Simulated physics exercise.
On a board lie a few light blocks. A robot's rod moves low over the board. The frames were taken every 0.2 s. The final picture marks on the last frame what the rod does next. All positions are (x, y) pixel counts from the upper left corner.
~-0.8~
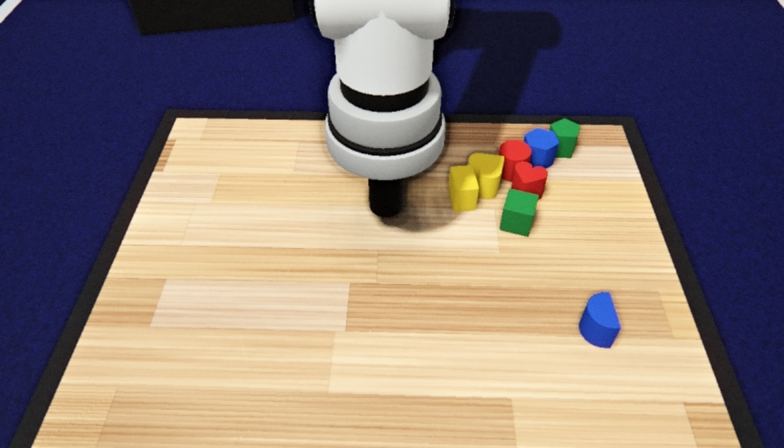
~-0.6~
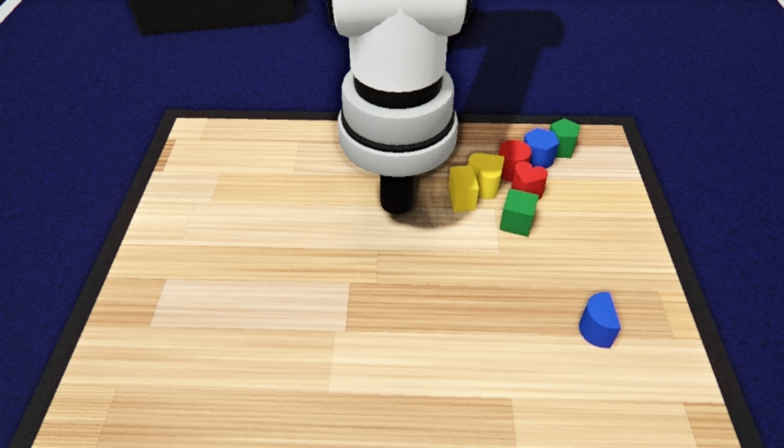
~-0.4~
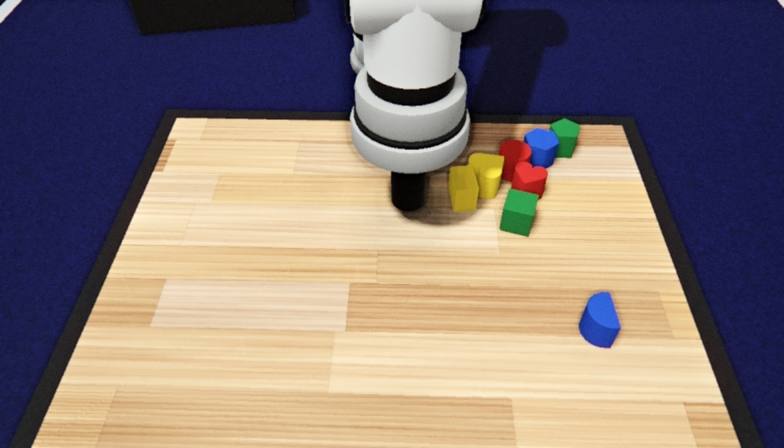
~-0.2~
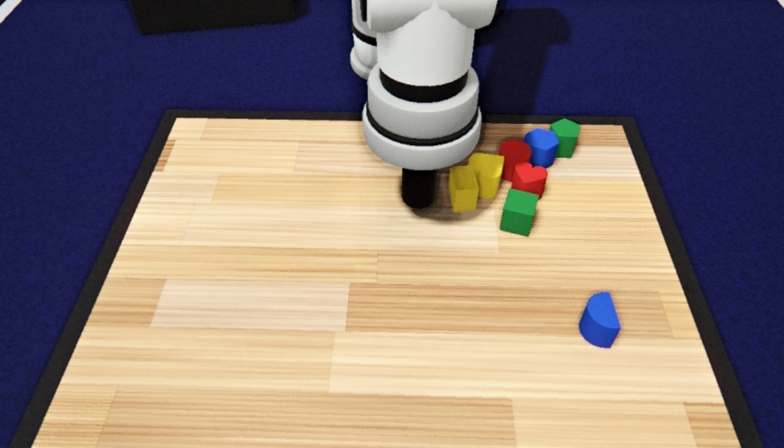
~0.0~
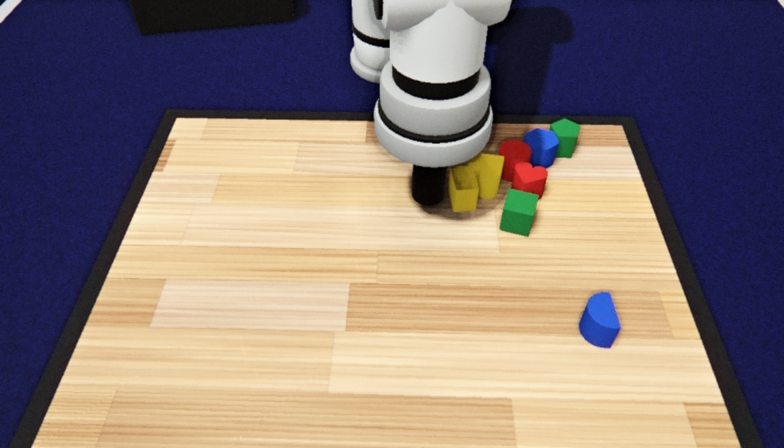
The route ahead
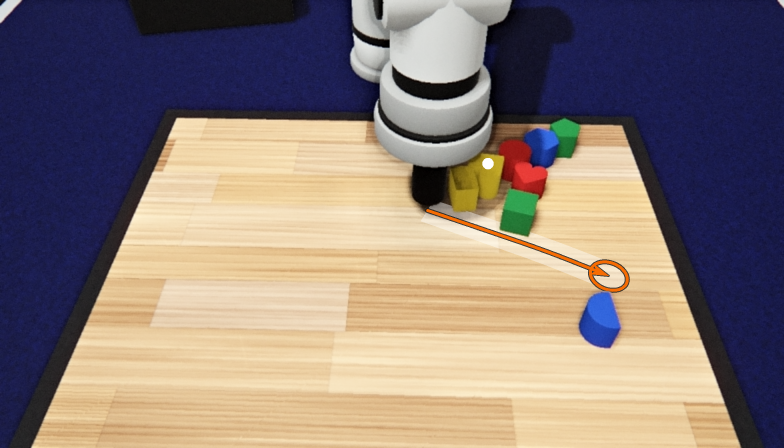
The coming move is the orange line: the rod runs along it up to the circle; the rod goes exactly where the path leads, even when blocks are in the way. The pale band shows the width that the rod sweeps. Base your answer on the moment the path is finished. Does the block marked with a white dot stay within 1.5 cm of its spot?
Yes - that is the case.
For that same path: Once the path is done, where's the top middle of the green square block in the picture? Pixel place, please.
Close to (547, 202).
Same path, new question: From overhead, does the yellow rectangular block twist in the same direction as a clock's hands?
In short: No.
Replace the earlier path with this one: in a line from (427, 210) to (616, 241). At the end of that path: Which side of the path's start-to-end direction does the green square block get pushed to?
It shifts to the left.
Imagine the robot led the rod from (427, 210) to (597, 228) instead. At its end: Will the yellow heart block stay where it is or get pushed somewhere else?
It is shoved along.
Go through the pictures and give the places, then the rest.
In the first picture, tip of the rod (386, 206), middles of tops, yellow rectangular block (464, 177), yellow heart block (488, 164), green square block (521, 201).
In the second picture, rod (397, 203), nothing pushed.
In the third picture, rod (408, 200), nothing pushed.
In the fourth picture, rod (418, 197), nothing pushed.
In the fifth picture, rod (428, 195), yellow rectangular block (464, 177), yellow heart block (488, 164), green square block (521, 201).
The line goes from (427, 210) directly to (609, 276); the dot is on the yellow heart block.
What follows on the original path. One third of the way, rod (488, 214); yellow rectangular block (473, 180), turned 50° anticlockwise.
Two thirds of the way, rod (551, 236); yellow rectangular block (473, 180), turned 50° anticlockwise; green square block (547, 202), turned 80° anticlockwise.
At the end, rod (615, 260); yellow rectangular block (473, 180), turned 50° anticlockwise; yellow heart block unmoved; green square block (547, 202), turned 80° anticlockwise.
